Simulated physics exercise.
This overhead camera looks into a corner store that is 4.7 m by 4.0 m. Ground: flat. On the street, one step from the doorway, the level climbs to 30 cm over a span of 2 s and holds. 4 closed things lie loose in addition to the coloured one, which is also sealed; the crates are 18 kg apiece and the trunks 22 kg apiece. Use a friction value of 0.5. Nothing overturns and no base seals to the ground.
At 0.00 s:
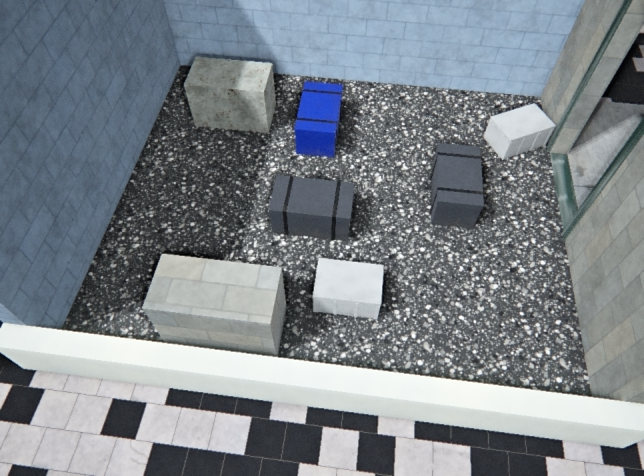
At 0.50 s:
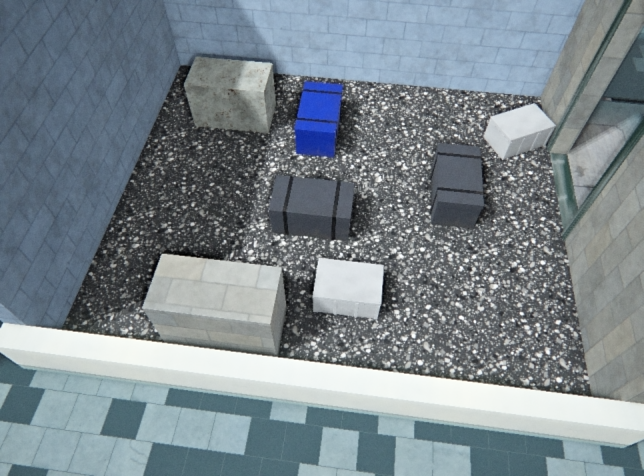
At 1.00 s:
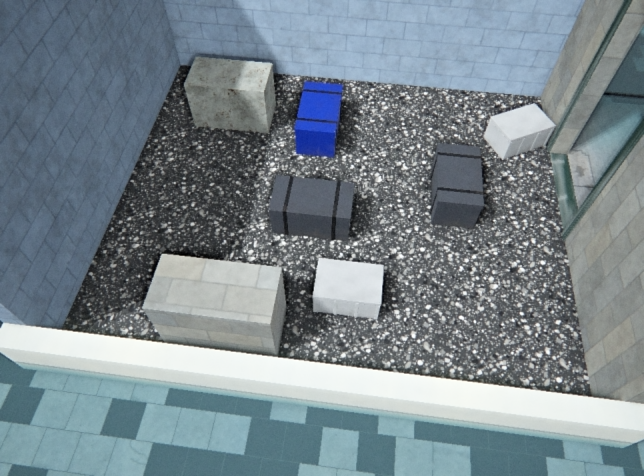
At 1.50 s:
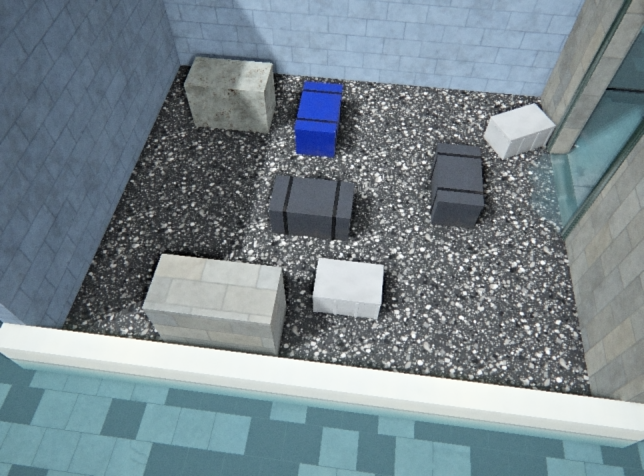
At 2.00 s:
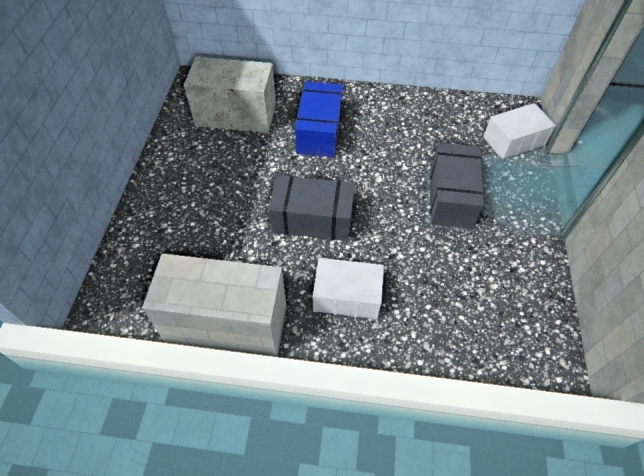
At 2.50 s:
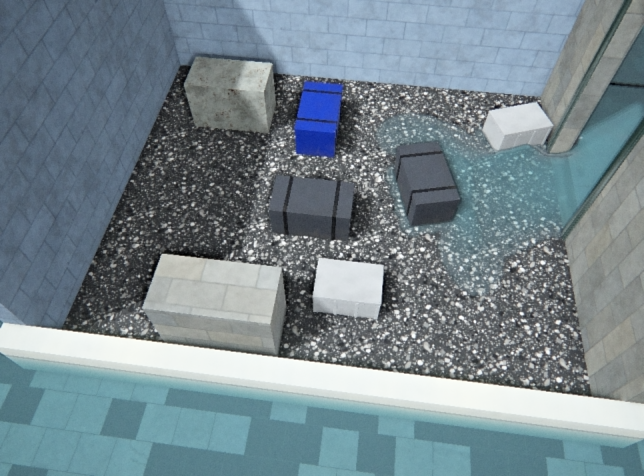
Water covers the black and white tiles beyond the low pale wall, tinting them teal, then slips in through the opening on the right. It spreads leftward over the speckled floor, shifting a dark trunk left and turning it, and nudging the white crate near the opening, while the blue trunk stays still.
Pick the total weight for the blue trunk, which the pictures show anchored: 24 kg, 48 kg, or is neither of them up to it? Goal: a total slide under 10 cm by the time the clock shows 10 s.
Neither is up to it.
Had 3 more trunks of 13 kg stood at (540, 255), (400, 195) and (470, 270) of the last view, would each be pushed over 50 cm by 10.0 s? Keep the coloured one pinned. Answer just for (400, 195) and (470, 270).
Result, in order - exceeds it; exceeds it.
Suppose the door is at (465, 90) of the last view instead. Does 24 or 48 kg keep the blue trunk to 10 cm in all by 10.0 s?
Lab note: Lower mass sufficient.
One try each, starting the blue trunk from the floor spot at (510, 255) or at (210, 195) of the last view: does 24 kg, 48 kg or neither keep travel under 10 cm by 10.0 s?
In that order: Just the heavier works; no load works.
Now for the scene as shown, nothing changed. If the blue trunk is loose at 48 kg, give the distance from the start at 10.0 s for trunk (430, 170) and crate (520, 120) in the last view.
The first is 250 cm from its start, the second 40 cm.
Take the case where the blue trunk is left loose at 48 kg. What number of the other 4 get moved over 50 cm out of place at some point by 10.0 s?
I count 3.
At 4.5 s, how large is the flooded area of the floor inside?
The covered patch comes to about 15 m2.
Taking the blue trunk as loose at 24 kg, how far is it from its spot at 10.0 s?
Close to 150 centimetres.
After 3.5 s the blue trunk would be 20 cm from its start with 24 kg and 6 cm from its start with 48 kg; 8 cm of water round it then.
After 4.5 s the blue trunk would be 38 cm from its start with 24 kg and 34 cm from its start with 48 kg; 6 cm of water round it then.
After 7.0 s the blue trunk would be 40 cm from its start with 24 kg and 34 cm from its start with 48 kg; 9 cm of water round it then.
After 10.0 s the blue trunk would be 167 cm from its start with 24 kg and 69 cm from its start with 48 kg; 18 cm of water round it then.
